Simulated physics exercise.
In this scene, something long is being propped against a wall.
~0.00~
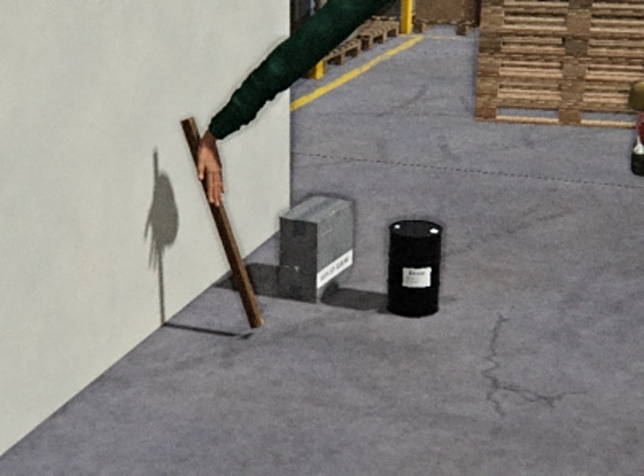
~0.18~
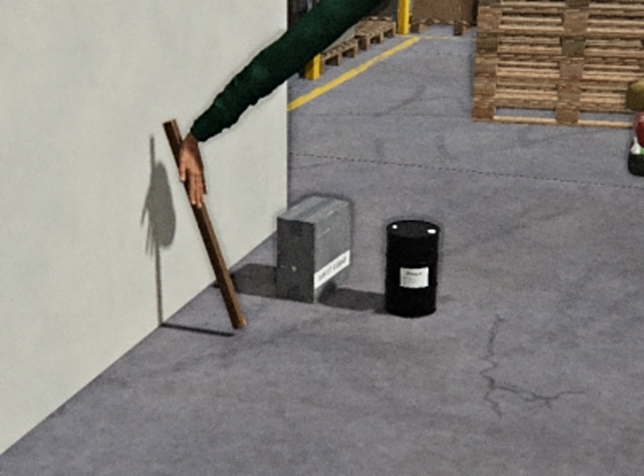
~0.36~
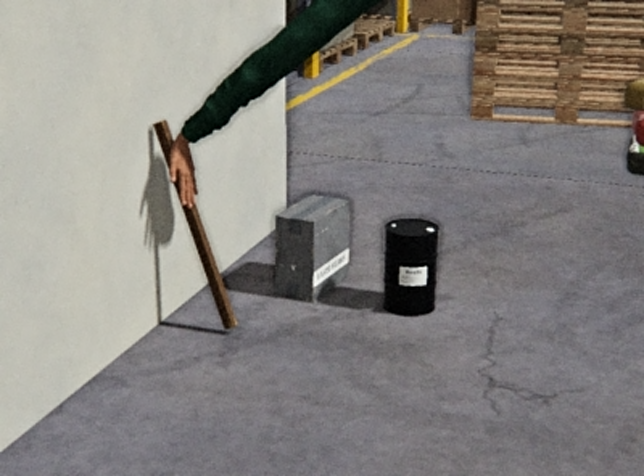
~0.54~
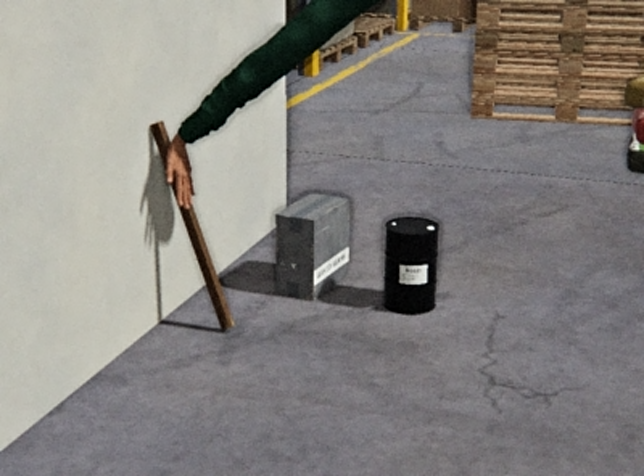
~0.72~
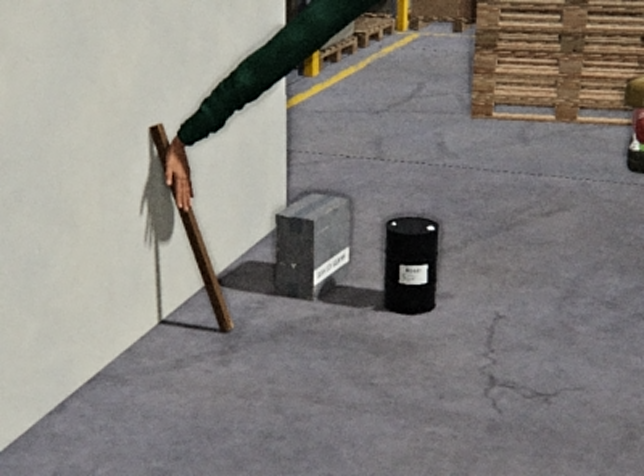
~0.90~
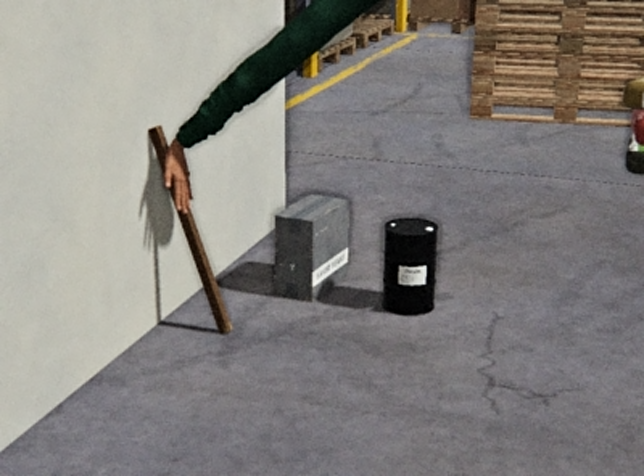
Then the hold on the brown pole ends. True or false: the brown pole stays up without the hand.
True.
After 1.30 s, nothing has stirred.
After 1.80 s, brown pole resting near (191, 232).
At rest (2.7 s), all 3 in place. Seen from the same camera at the end, brown pole near (191, 232). The pole holds.
